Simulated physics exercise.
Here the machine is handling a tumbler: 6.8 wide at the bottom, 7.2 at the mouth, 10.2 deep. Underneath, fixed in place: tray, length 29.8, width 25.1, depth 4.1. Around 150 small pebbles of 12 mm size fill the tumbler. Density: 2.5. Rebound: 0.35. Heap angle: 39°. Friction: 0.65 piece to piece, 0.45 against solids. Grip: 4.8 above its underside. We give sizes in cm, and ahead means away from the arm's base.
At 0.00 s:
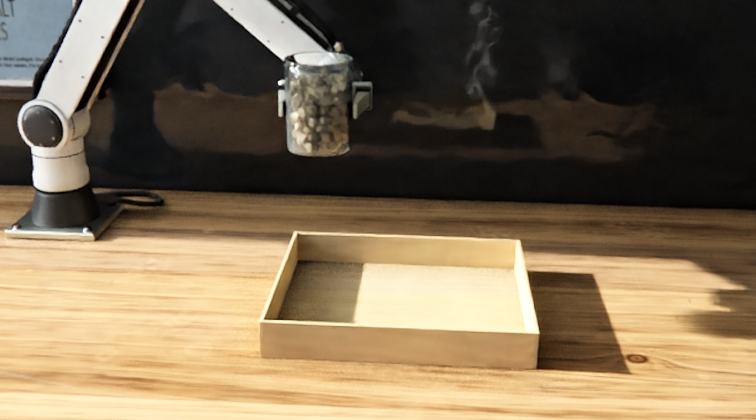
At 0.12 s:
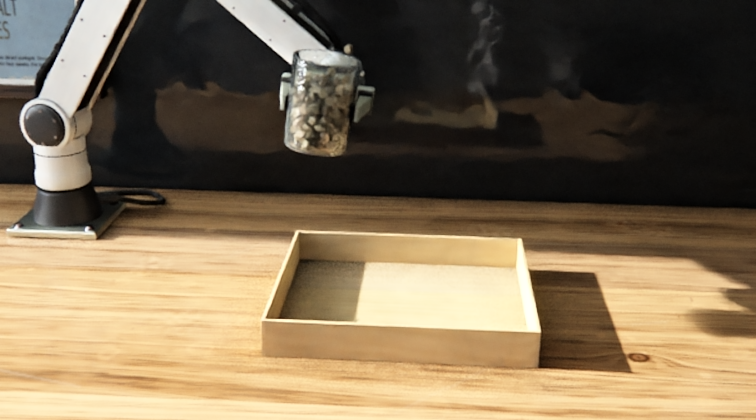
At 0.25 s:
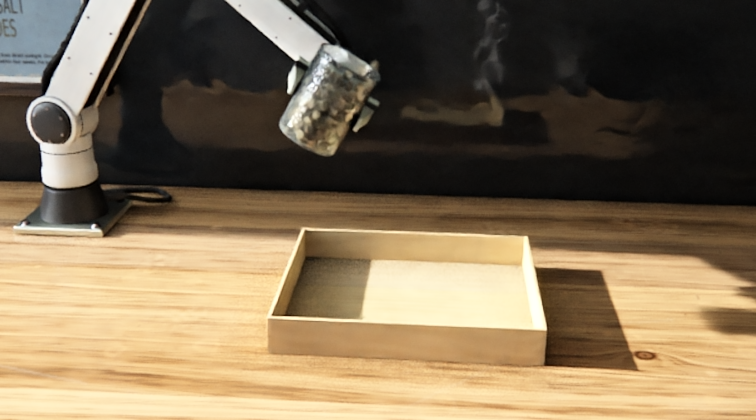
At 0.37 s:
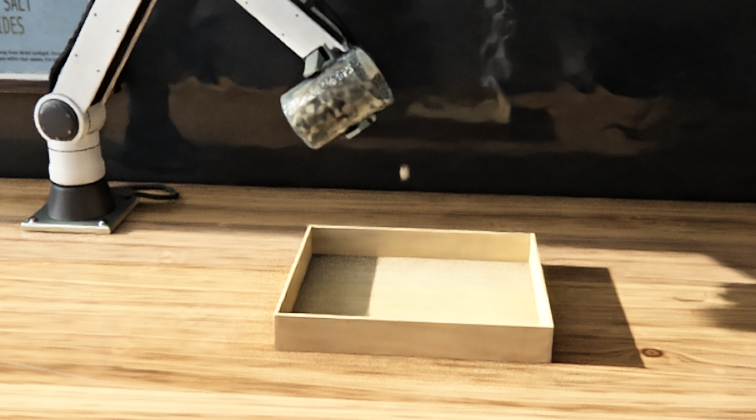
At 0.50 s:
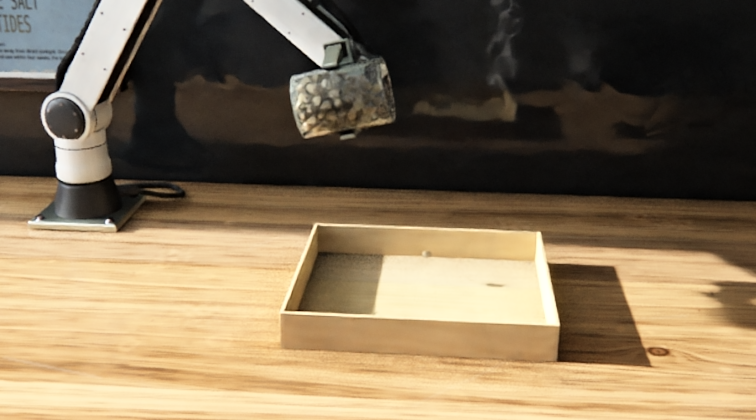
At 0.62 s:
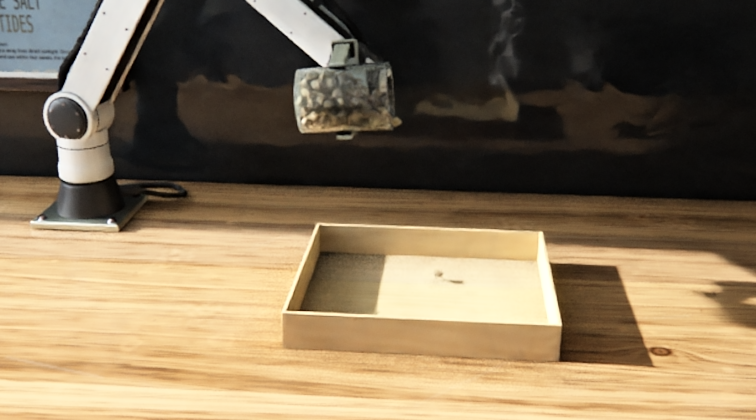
A robot arm tilts a clear tumbler of pebbles forward, and one pebble drops into the tray.
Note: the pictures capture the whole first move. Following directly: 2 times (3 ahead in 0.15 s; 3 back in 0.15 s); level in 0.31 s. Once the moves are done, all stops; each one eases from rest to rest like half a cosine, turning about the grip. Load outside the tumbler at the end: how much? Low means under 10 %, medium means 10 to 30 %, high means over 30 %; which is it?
It is medium.
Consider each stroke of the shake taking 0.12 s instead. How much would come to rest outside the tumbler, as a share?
25 %.
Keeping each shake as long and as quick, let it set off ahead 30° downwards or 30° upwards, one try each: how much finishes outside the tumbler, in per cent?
Estimates, in order: 5 % then 15 %.
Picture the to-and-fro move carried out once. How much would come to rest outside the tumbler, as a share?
That would give close to 5 percent.
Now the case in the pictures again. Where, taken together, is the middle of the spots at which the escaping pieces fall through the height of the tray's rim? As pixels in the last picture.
Near (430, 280).
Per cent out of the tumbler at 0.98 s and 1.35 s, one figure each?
Estimates in order: Close to 5, close to 15.
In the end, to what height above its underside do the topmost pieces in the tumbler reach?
9.5 cm.
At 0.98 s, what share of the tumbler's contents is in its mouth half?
40 %.
By 0.98 s, tilted 85° forward, highest piece 28 above the table; 146 in the tumbler, 7 in the tray, 1 in flight or on a rim.
By 1.35 s, tilted 54° forward, highest piece 27 above the table; 133 in the tumbler, 19 in the tray, 2 in flight or on a rim.
By 1.73 s, level, highest piece 30 above the table; 133 in the tumbler, 21 in the tray.
By 2.78 s, level, highest piece 30 above the table; 133 in the tumbler, 21 in the tray.
Final count, 133 in the tumbler, 21 in the tray. That is 14 % outside the tumbler.
